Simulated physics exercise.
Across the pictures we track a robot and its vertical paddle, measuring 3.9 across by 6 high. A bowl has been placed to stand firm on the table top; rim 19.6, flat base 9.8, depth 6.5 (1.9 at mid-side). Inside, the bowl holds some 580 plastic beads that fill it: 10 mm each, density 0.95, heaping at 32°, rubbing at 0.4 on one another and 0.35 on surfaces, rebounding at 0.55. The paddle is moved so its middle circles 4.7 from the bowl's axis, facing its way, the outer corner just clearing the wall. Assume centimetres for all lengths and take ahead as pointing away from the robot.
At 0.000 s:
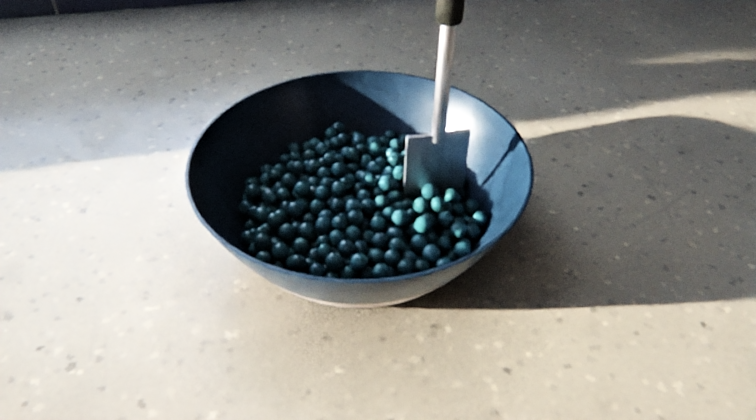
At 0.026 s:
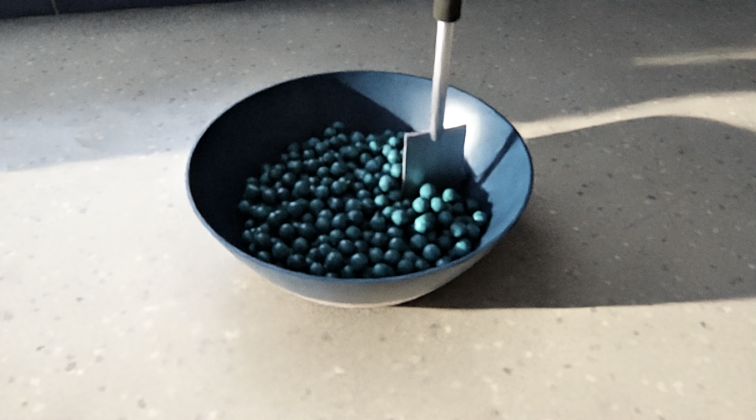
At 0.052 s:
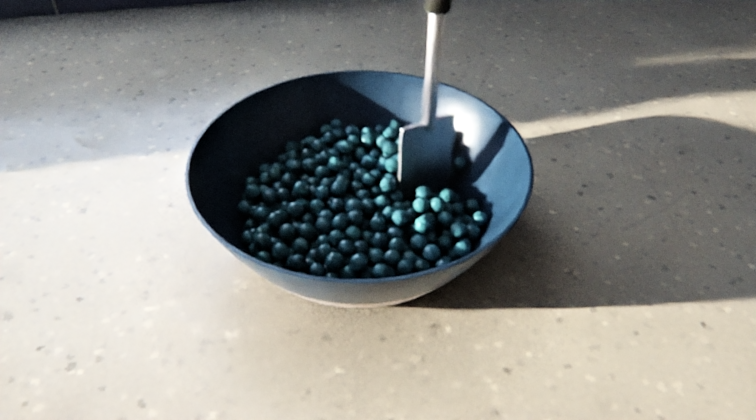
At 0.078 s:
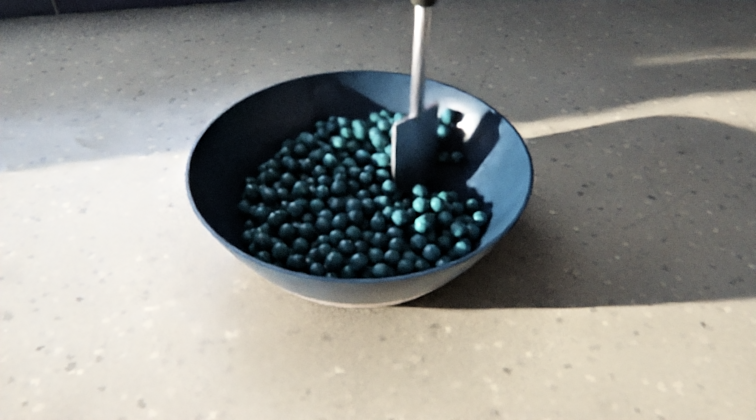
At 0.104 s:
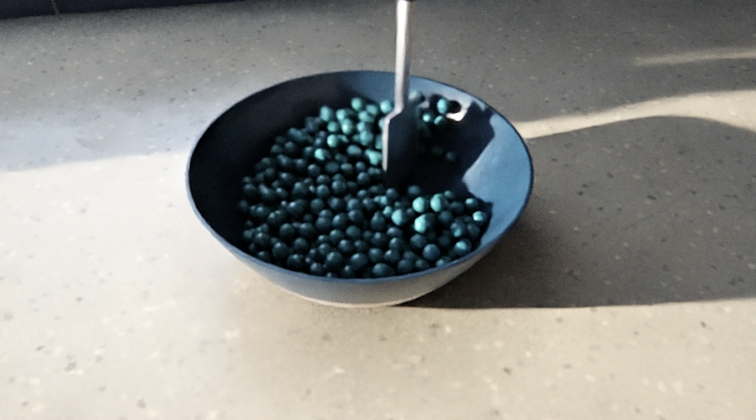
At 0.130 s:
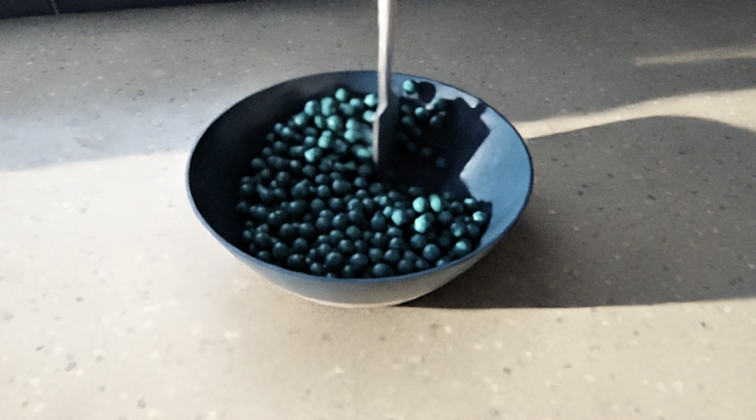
A flat grey paddle on a thin metal rod, upright in a wide dark-blue bowl, sweeps leftward and slightly back through a heap of small teal beads, turning until it shows nearly edge-on. Beads pile up behind and to its left, while bare bowl opens on its right. The bowl stays put on a speckled grey-beige surface crossed by sunlight and shadow, seen from above by a still camera.
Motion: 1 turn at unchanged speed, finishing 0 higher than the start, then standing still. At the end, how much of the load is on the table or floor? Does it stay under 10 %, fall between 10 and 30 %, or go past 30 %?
It stays under 10 %.
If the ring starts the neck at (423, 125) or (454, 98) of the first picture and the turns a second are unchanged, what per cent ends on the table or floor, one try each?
First try about 0 per cent, second try about 10 per cent.
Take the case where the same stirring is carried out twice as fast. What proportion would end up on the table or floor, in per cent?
It would come to around 35 percent.
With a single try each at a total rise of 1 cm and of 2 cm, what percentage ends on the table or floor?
About 5 and 5 per cent.
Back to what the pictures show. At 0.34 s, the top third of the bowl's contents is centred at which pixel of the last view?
I'd point to somewhere close to (267, 210).
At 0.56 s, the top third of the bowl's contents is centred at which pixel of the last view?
It is centred roughly at (446, 220).
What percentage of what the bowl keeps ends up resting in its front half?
Roughly 35 percent of it.
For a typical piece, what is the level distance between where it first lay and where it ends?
My guess is close to 7 centimetres.
After 0.34 s, 175° round, highest piece 9 above the table; 575 in the bowl, 2 on the table or floor, 7 in flight or on the tool.
After 0.56 s, 291° round, highest piece 8 above the table; 557 in the bowl, 22 on the table or floor, 5 in flight or on the tool.
After 0.87 s, 0° round, highest piece 6 above the table; 549 in the bowl, 35 on the table or floor.
After 1.57 s, 0° round, highest piece 6 above the table; 549 in the bowl, 35 on the table or floor.
In the end, 549 in the bowl, 35 on the table or floor. That is 6 % on the table or floor.
